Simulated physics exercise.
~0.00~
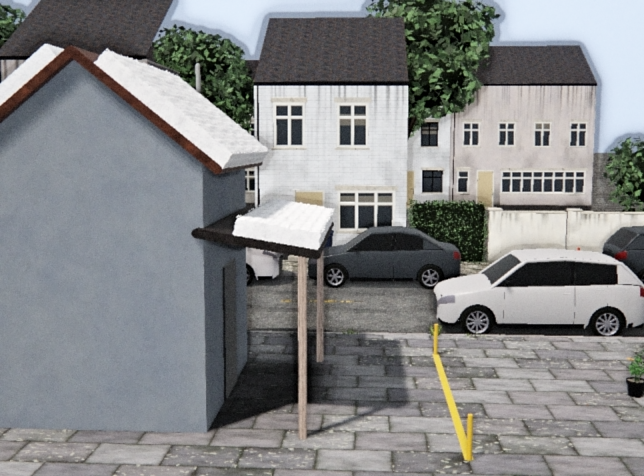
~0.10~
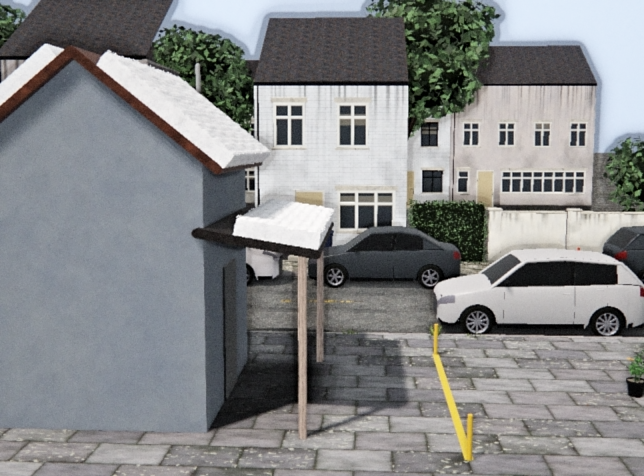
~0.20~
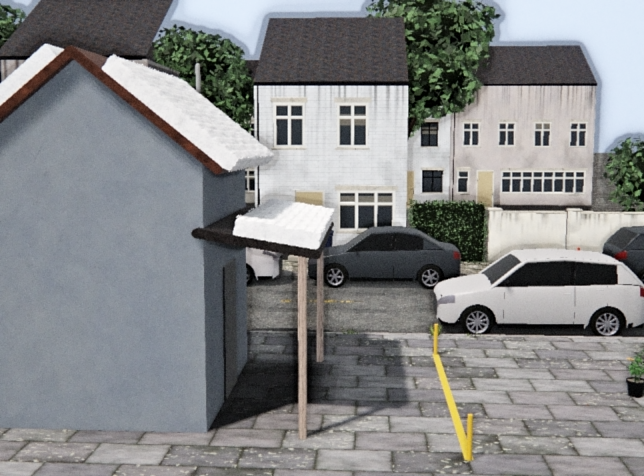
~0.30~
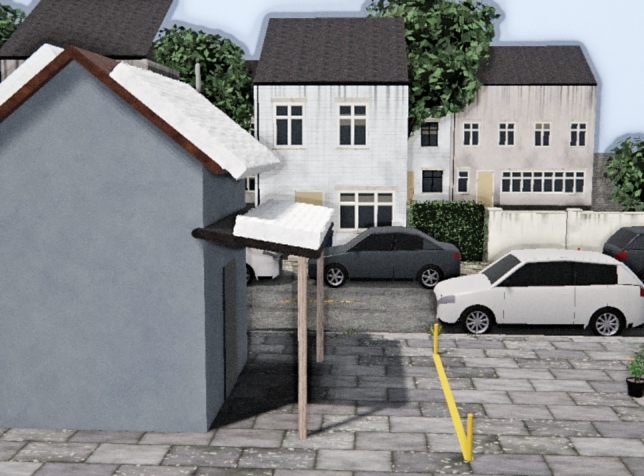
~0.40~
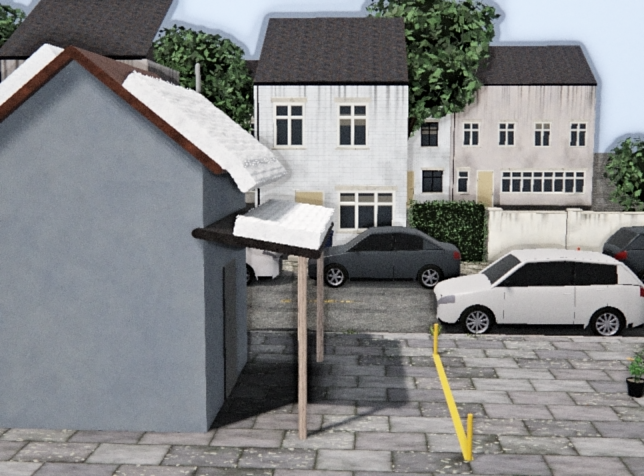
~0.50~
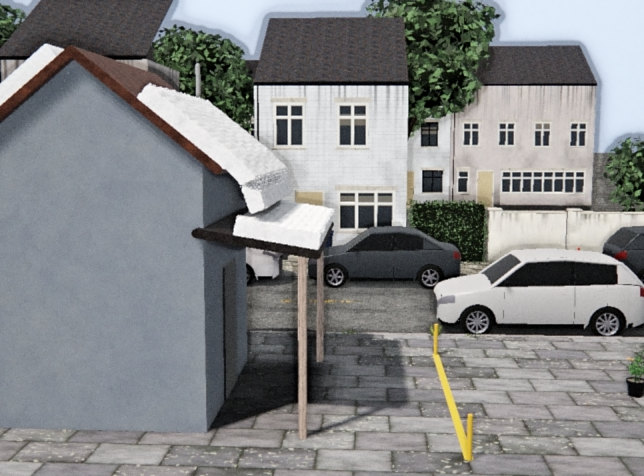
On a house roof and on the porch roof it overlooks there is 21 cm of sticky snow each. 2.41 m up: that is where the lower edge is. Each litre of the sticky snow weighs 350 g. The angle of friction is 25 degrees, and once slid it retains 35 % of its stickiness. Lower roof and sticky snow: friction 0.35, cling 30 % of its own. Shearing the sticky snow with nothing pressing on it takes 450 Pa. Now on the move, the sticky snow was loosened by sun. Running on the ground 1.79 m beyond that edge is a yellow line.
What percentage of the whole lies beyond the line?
About 28 %.
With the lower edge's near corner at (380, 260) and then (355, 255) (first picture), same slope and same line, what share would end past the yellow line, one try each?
Roughly 10 % and then 16 %.
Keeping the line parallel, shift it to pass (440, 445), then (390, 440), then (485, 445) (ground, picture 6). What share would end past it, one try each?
In turn about 35 %, 55 %, 20 %.
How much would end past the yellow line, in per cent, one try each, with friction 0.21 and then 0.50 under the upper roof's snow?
First some 25 %, after that some 4 %.
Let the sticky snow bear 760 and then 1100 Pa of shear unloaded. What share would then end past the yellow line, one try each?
Expect about 16 in a hundred, then about 7 in a hundred.
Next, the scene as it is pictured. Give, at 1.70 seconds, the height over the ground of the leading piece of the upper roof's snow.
Measured height: Approx. 0.0 m.
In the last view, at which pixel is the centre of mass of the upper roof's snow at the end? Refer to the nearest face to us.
The spot is somewhere around (428, 400).
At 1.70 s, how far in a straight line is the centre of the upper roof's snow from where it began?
About 4.2 m.
After 1.05 s, none is below the lower edge and 0 % is past the line.
After 1.70 s, 65 % is below the lower edge and 14 % is past the line.
After 2.35 s, 71 % is below the lower edge and 28 % is past the line.
After 3.00 s, 71 % is below the lower edge and 28 % is past the line.
After 3.10 s, 71 % is below the lower edge and 28 % is past the line.
